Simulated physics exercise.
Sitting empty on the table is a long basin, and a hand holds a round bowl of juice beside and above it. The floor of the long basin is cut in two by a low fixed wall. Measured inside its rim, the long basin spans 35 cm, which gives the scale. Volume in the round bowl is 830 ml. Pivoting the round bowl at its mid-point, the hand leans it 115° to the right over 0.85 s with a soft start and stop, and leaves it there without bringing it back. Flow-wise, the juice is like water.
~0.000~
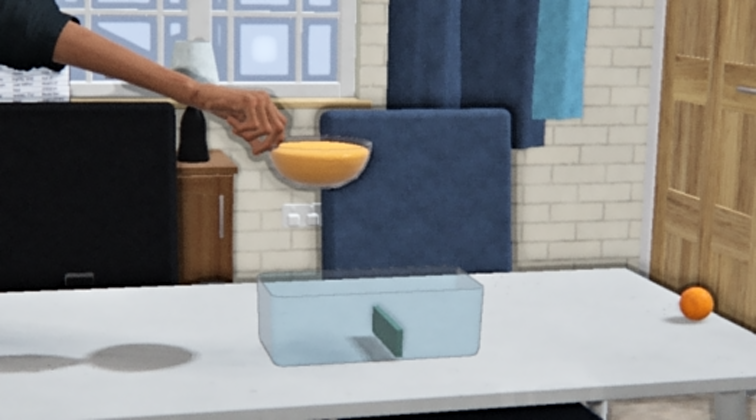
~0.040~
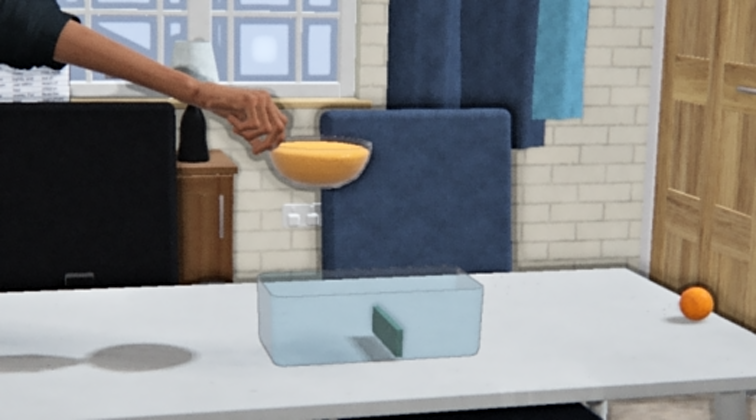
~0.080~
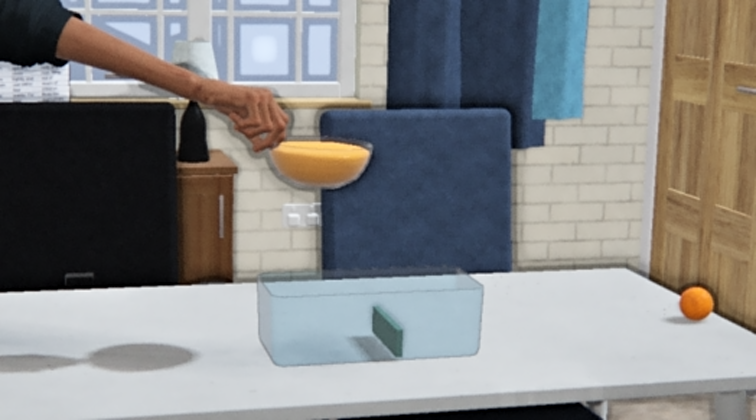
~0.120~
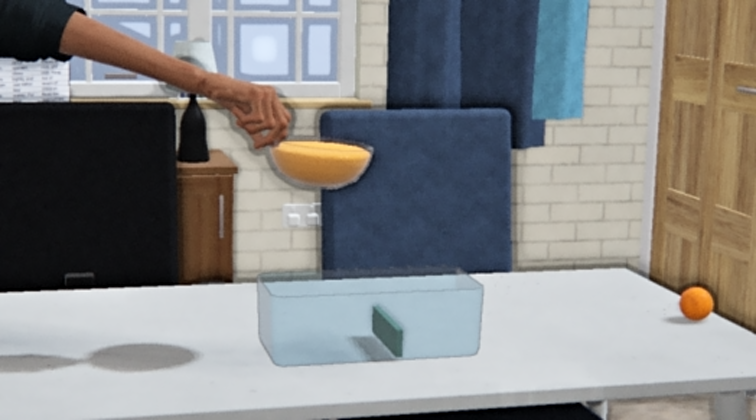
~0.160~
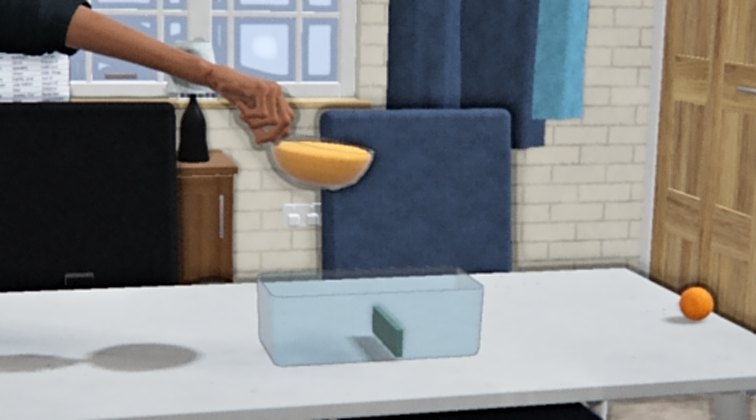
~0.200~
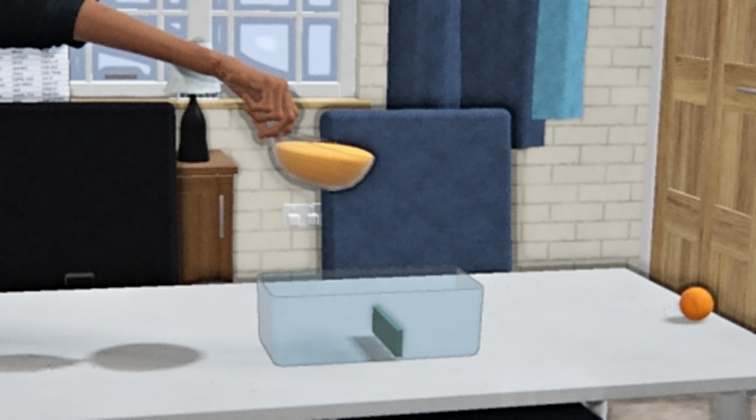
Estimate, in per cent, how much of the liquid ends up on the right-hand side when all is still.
68 %.
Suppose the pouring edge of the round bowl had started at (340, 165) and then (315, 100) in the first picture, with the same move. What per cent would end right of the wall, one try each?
I'd say 30 percent on the first go, 10 percent on the next.
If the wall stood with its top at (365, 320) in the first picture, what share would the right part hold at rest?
Then roughly 85 per cent would end up there.
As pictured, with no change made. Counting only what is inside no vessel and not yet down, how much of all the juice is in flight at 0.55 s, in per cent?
At that moment, about 60 percent.
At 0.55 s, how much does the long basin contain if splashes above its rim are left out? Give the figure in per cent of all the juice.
About 22%.
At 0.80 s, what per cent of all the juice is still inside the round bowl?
Roughly 0 per cent.
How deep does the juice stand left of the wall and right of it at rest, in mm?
Left roughly 8 mm; right roughly 28 mm.
Then, 0.55 s in, the tilt is 82° and 20 per cent is still to pour, 1 is left of the wall and 20 right of it.
Then, 0.80 s in, the tilt is 114° and 0 per cent is still to pour, 24 is left of the wall and 68 right of it.
Then, 1.06 s in, the tilt is 115° and 0 per cent is still to pour, 30 is left of the wall and 68 right of it.
Then, 1.35 s in, the tilt is 115° and 0 per cent is still to pour, 30 is left of the wall and 68 right of it.
Finally, 30 per cent lies left of the wall, 68 right of it and 2 outside.
